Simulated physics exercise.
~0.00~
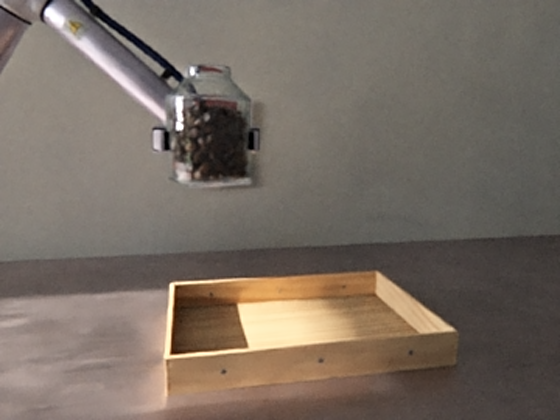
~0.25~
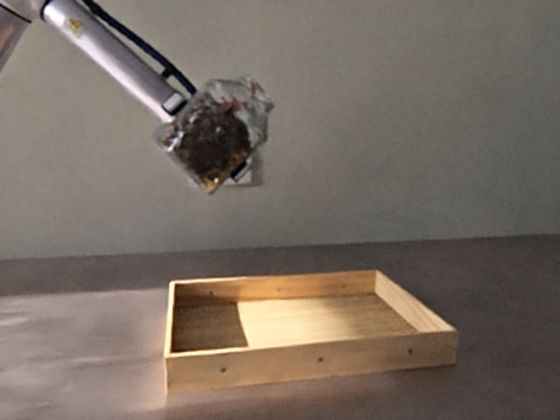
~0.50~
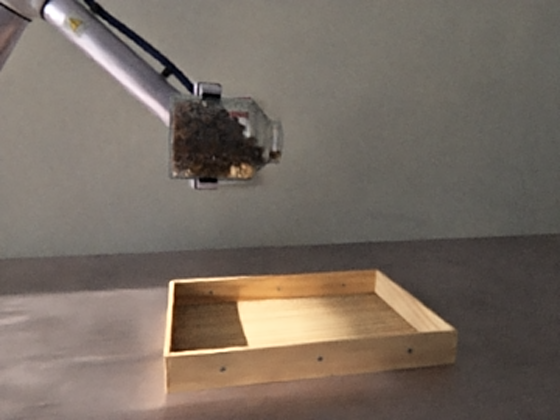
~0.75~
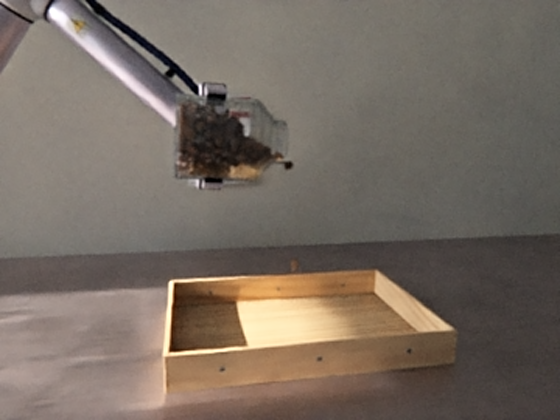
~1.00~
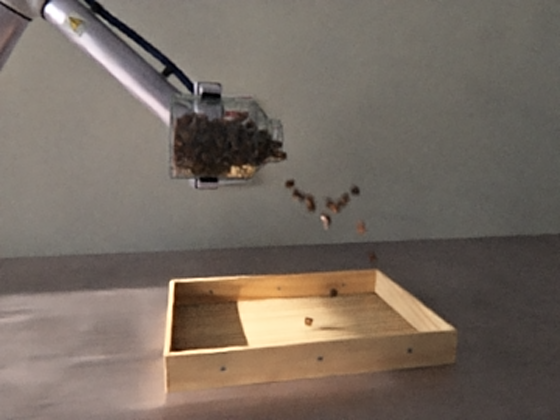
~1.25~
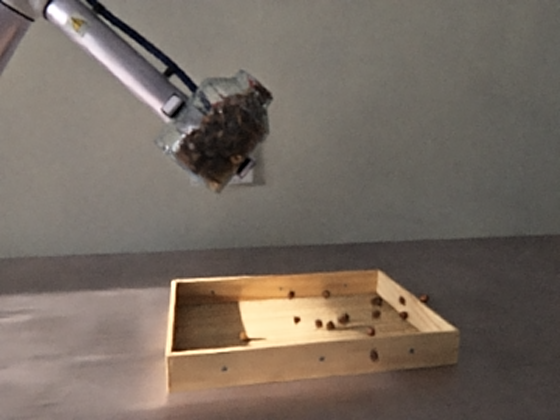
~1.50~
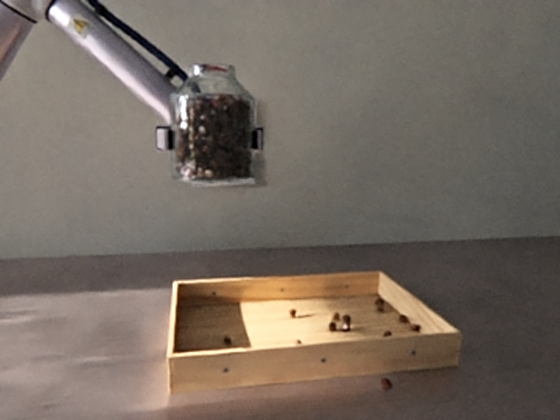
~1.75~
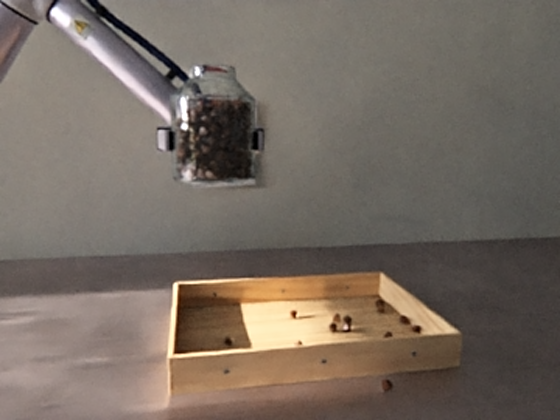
Above a wooden tray on a grey table, a robot arm tipping a clear jar, spilling some brown pellets, then righting it.
